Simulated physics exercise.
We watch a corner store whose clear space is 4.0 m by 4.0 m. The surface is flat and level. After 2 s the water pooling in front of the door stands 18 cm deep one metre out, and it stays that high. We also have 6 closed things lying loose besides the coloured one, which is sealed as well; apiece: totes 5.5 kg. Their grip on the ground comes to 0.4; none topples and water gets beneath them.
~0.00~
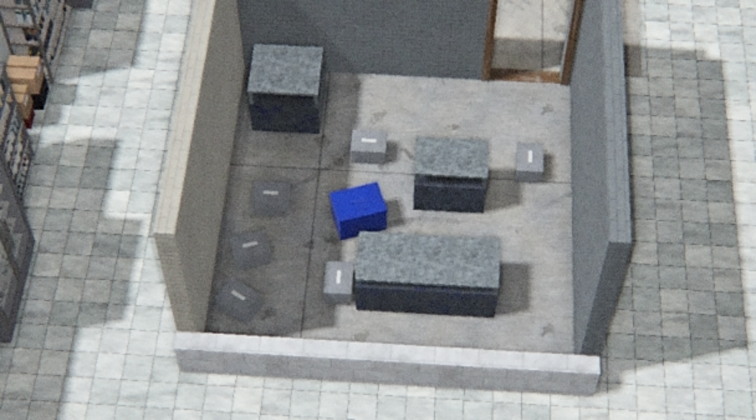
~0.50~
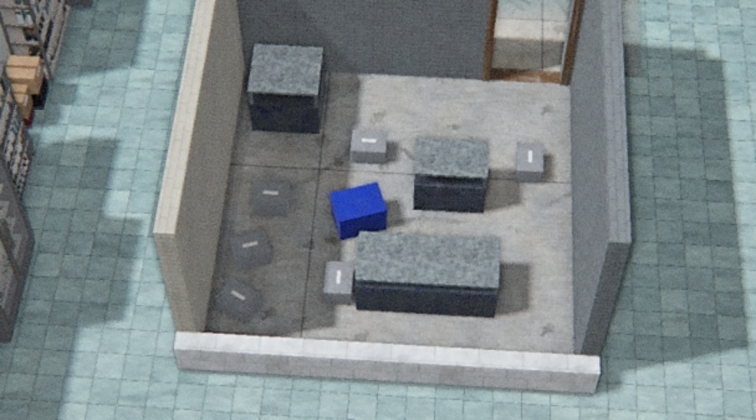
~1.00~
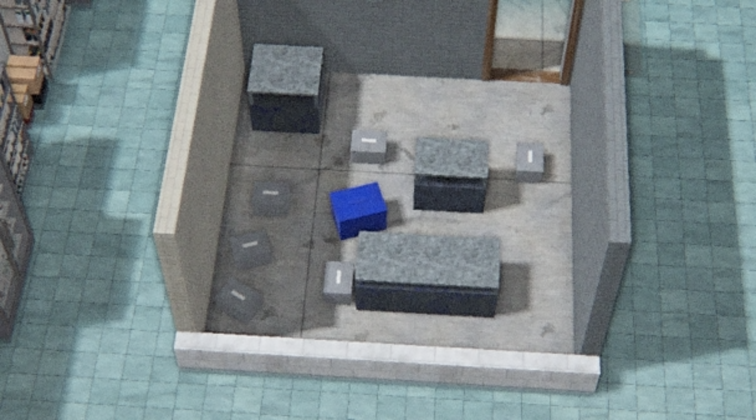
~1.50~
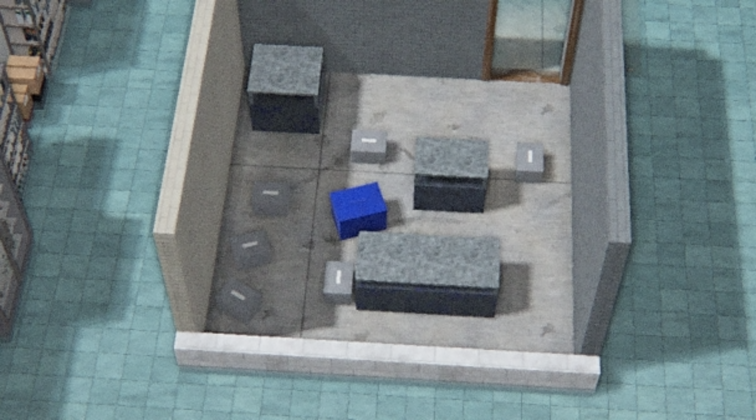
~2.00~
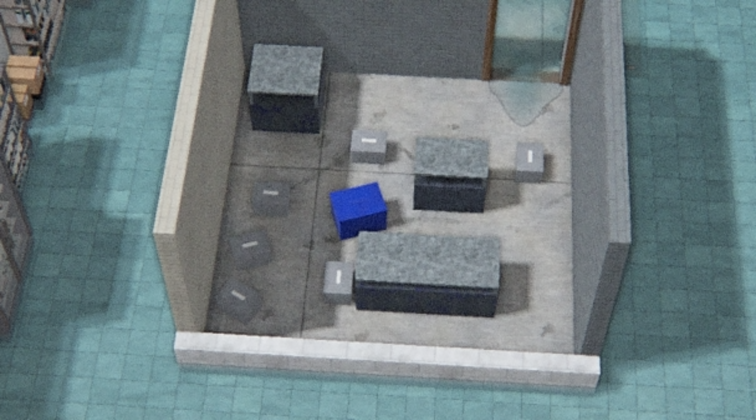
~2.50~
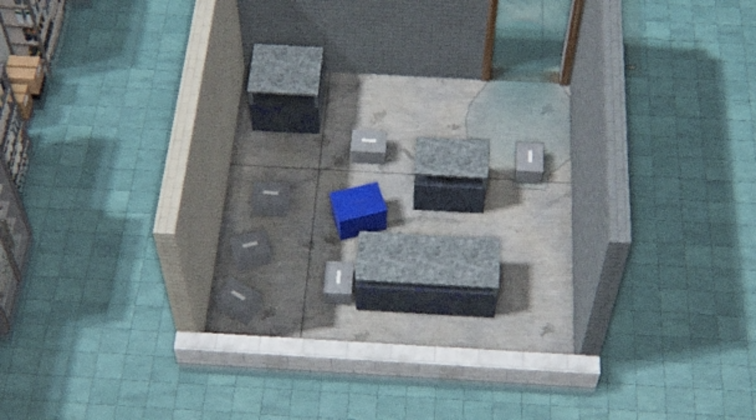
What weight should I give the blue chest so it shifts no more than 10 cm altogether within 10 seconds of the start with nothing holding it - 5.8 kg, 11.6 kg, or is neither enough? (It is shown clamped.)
You need 11.6 kg.
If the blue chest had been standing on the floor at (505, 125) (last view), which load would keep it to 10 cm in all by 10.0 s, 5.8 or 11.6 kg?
So neither weight works.
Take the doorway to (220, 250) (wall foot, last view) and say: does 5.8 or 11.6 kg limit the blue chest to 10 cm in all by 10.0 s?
That way, neither mass suffices.
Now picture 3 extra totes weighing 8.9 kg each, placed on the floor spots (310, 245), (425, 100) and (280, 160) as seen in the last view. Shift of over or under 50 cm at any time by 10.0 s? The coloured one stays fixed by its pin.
One by one: Not far enough, not far enough and not far enough.
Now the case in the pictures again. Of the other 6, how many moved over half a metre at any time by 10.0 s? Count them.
The total is 2.
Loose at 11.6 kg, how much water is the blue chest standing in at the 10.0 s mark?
5 cm, roughly.
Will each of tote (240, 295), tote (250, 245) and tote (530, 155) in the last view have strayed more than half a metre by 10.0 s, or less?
Listed order gives above limit, within limit, above limit.
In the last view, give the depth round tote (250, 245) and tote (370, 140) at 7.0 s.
Around 1 cm and 2 cm.
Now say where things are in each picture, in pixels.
In the first frame, the blue chest at (359, 202), on the bottom; 0.0 m2 under water; 0 of 7 have shifted.
In the second frame, the blue chest at (359, 202), on the bottom; water covers 0.0 m2; 0 of 7 have shifted.
In the third frame, the blue chest at (359, 202) rests on the ground; water covers 0.0 m2; 0 of 7 have shifted.
In the fourth frame, the blue chest at (359, 202), on the bottom; 0.0 m2 under water; 0 of 7 have shifted.
In the fifth frame, the blue chest at (359, 202) rests on the ground; water covers 0.3 m2; 0 of 7 have shifted.
In the sixth frame, the blue chest at (359, 202) rests on the ground; 1.4 m2 under water; 0 of 7 have shifted.
After 3.5 s the blue chest would be 0 cm from its start with 5.8 kg and 0 cm from its start with 11.6 kg; 0 cm of water round it then.
After 4.5 s the blue chest would be 0 cm from its start with 5.8 kg and 0 cm from its start with 11.6 kg; 1 cm of water round it then.
After 7.0 s the blue chest would be 36 cm from its start with 5.8 kg and 0 cm from its start with 11.6 kg; 4 cm of water round it then.
After 10.0 s the blue chest would be 77 cm from its start with 5.8 kg and 0 cm from its start with 11.6 kg; 5 cm of water round it then.
